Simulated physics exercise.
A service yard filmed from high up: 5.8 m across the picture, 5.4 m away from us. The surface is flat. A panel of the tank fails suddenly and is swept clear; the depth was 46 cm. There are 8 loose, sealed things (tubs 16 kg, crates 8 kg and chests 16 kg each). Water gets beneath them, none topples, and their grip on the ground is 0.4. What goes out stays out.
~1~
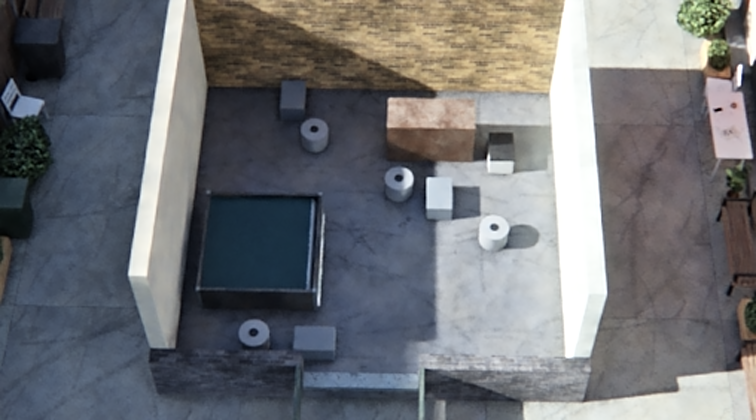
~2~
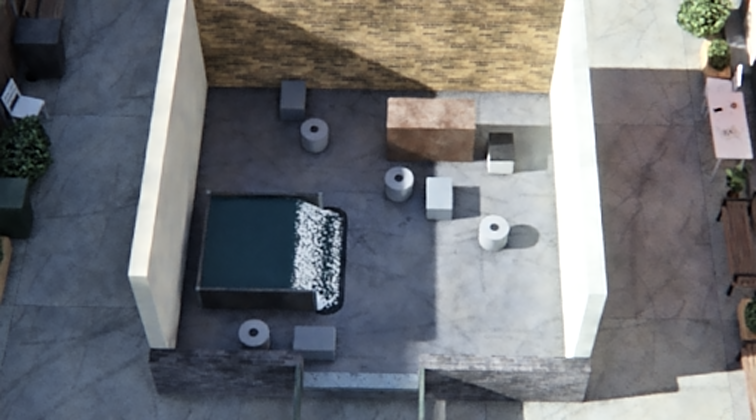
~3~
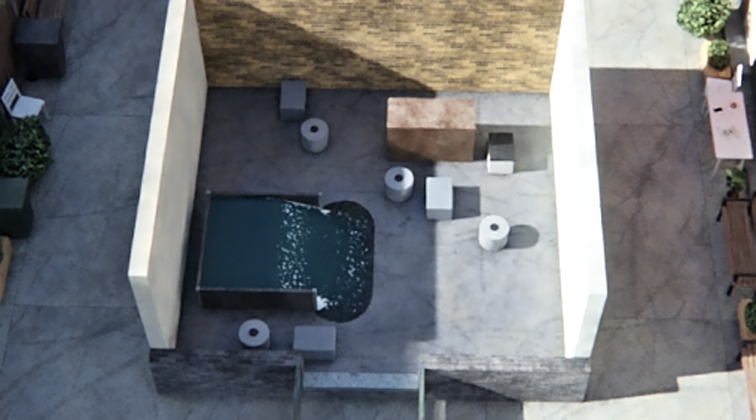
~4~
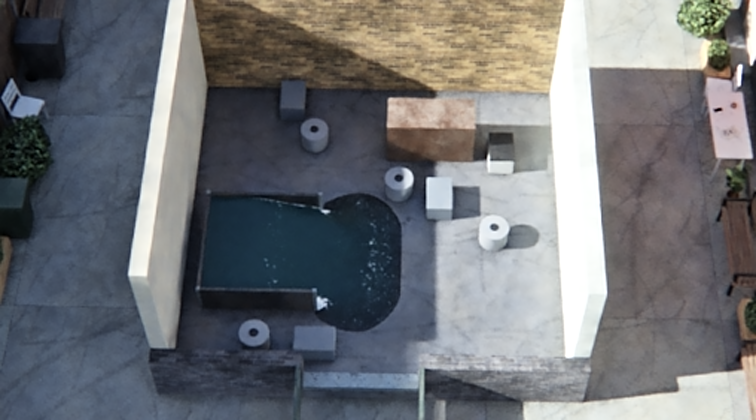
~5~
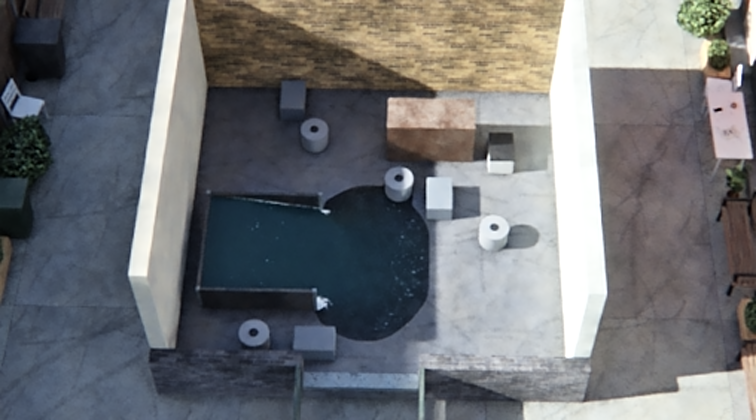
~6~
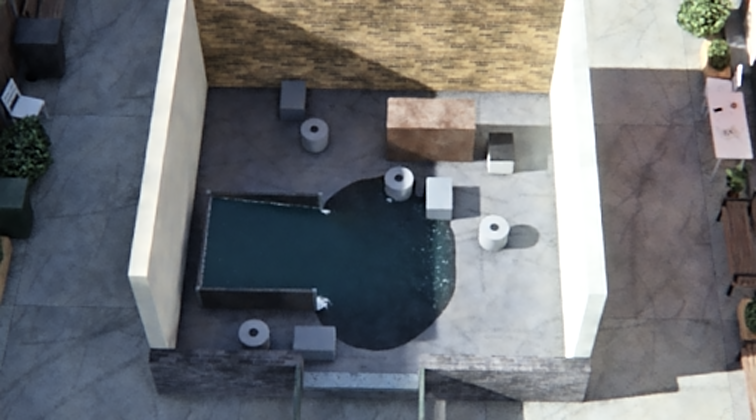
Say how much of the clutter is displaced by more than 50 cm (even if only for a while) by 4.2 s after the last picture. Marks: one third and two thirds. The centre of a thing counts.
Share: One to two thirds.
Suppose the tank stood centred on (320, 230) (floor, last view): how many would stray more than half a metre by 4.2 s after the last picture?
Then 4.
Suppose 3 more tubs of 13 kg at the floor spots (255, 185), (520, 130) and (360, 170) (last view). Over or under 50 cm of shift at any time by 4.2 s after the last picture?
In that order: Less, over, under.
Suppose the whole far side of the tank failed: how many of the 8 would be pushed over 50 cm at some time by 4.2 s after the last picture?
In that case 2 of them.
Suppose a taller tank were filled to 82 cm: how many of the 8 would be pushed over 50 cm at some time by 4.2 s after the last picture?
Then 5.
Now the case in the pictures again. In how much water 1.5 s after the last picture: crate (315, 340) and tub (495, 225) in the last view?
About 0 and 10 cm.
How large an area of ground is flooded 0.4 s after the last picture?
Roughly 11.0 m2.
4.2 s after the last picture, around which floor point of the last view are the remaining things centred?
Around (391, 192).
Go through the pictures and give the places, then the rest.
A tub at (399, 178) rests on the ground; a tub at (314, 129), on the bottom; 2.9 m2 under water; 0 of 8 have shifted, in the first picture.
A tub at (399, 178), on the bottom; a tub at (314, 129), on the bottom; 3.6 m2 under water; 0 of 8 have shifted, in the second picture.
A tub at (399, 178) rests on the ground; a tub at (314, 129), on the bottom; water covers 4.5 m2; 0 of 8 have shifted, in the third picture.
A tub at (399, 178) rests on the ground; a tub at (314, 129), on the bottom; water covers 5.7 m2; 0 of 8 have shifted, in the fourth picture.
A tub at (399, 178) rests on the ground; a tub at (314, 129) rests on the ground; water covers 6.8 m2; 0 of 8 have shifted, in the fifth picture.
A tub at (399, 178), on the bottom; a tub at (314, 129) rests on the ground; 8.1 m2 under water; 0 of 8 have shifted, in the sixth picture.
Then, 0.4 s after the last picture 0 of 8 are over 50 cm from their spots; 0 afloat.
Then, 1.5 s after the last picture 2 of 8 are over 50 cm from their spots; 0 afloat.
Then, 2.8 s after the last picture 3 of 8 are over 50 cm from their spots; 1 afloat.
Then, 4.2 s after the last picture 4 of 8 are over 50 cm from their spots, and 4 have been at some point; 1 afloat.
